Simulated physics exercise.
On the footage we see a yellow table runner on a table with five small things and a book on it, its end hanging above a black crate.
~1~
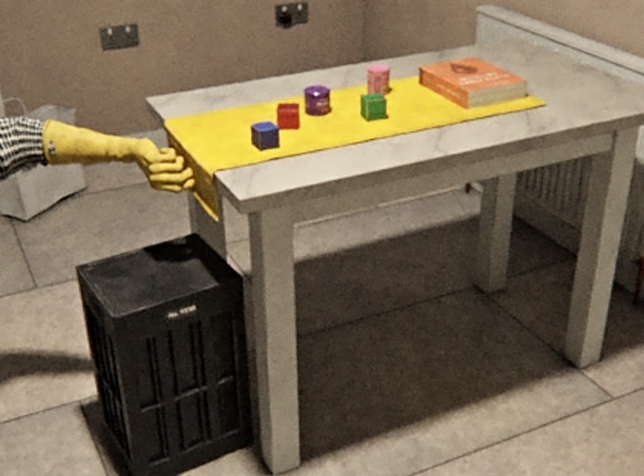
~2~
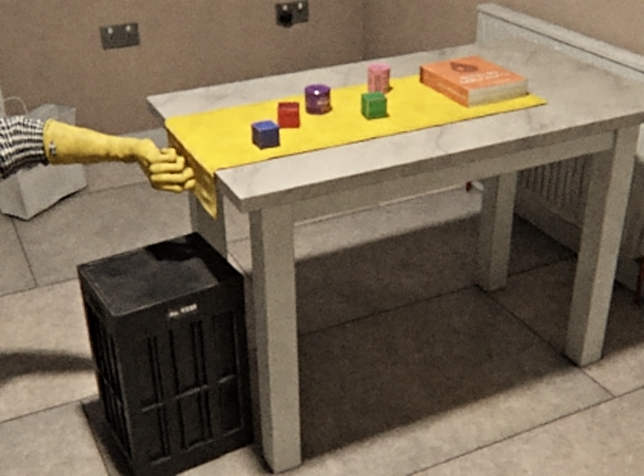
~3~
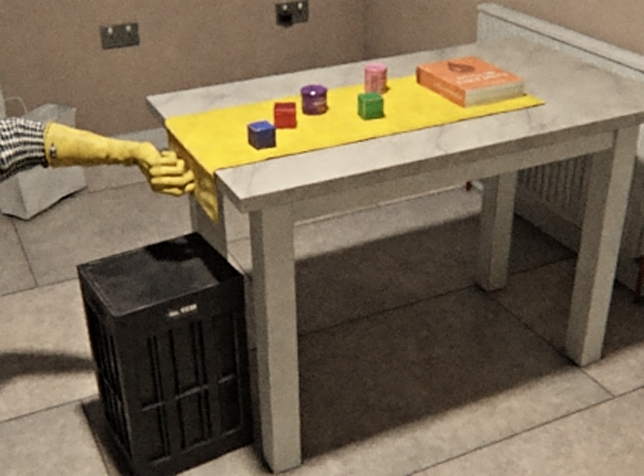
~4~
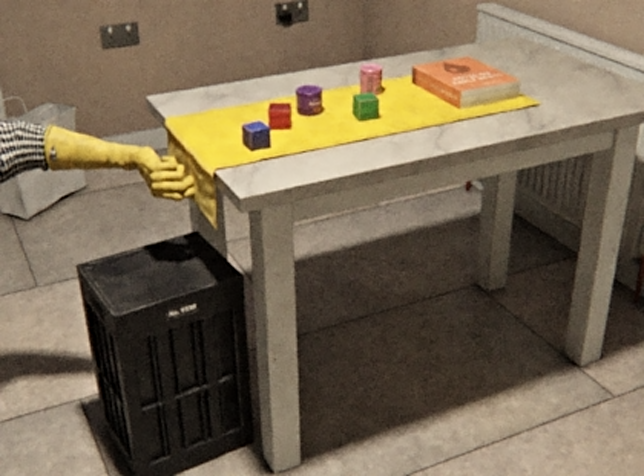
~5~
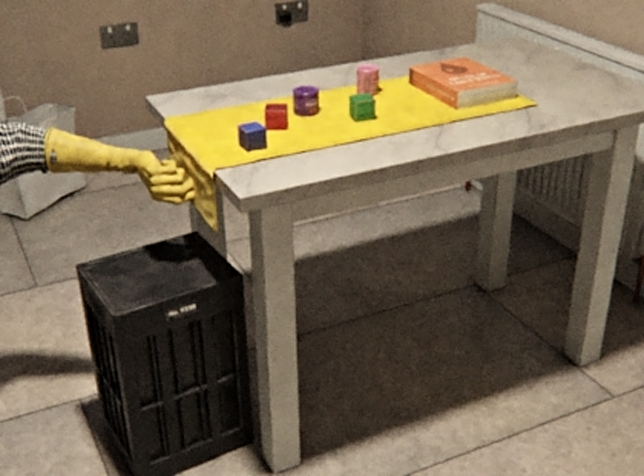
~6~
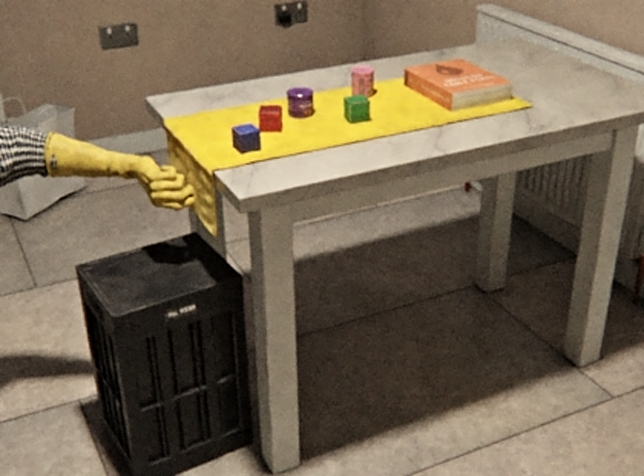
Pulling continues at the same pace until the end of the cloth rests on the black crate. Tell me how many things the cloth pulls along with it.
I expect one of them not to stay on top.
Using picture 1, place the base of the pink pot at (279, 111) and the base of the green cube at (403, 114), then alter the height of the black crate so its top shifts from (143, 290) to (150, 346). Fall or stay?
The pink pot is lost; the green cube stays put.
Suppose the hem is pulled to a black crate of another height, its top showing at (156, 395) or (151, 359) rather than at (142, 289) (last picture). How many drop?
The count comes out 4 and 3.
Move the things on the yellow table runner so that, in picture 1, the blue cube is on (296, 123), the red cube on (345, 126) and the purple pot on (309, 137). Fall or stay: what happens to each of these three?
The blue cube ends up on top still, the red cube ends up on top still, the purple pot ends up on top still.
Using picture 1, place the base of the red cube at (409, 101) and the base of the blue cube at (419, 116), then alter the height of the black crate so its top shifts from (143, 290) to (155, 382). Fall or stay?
Well, the red cube is safe, and the blue cube is safe.
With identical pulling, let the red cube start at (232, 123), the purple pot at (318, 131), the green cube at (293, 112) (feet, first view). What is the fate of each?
Red cube lost, purple pot safe, green cube safe.
A little later, hem on the crate; blue cube gone.
When it is over, hem on the crate; blue cube gone. It carries off one.
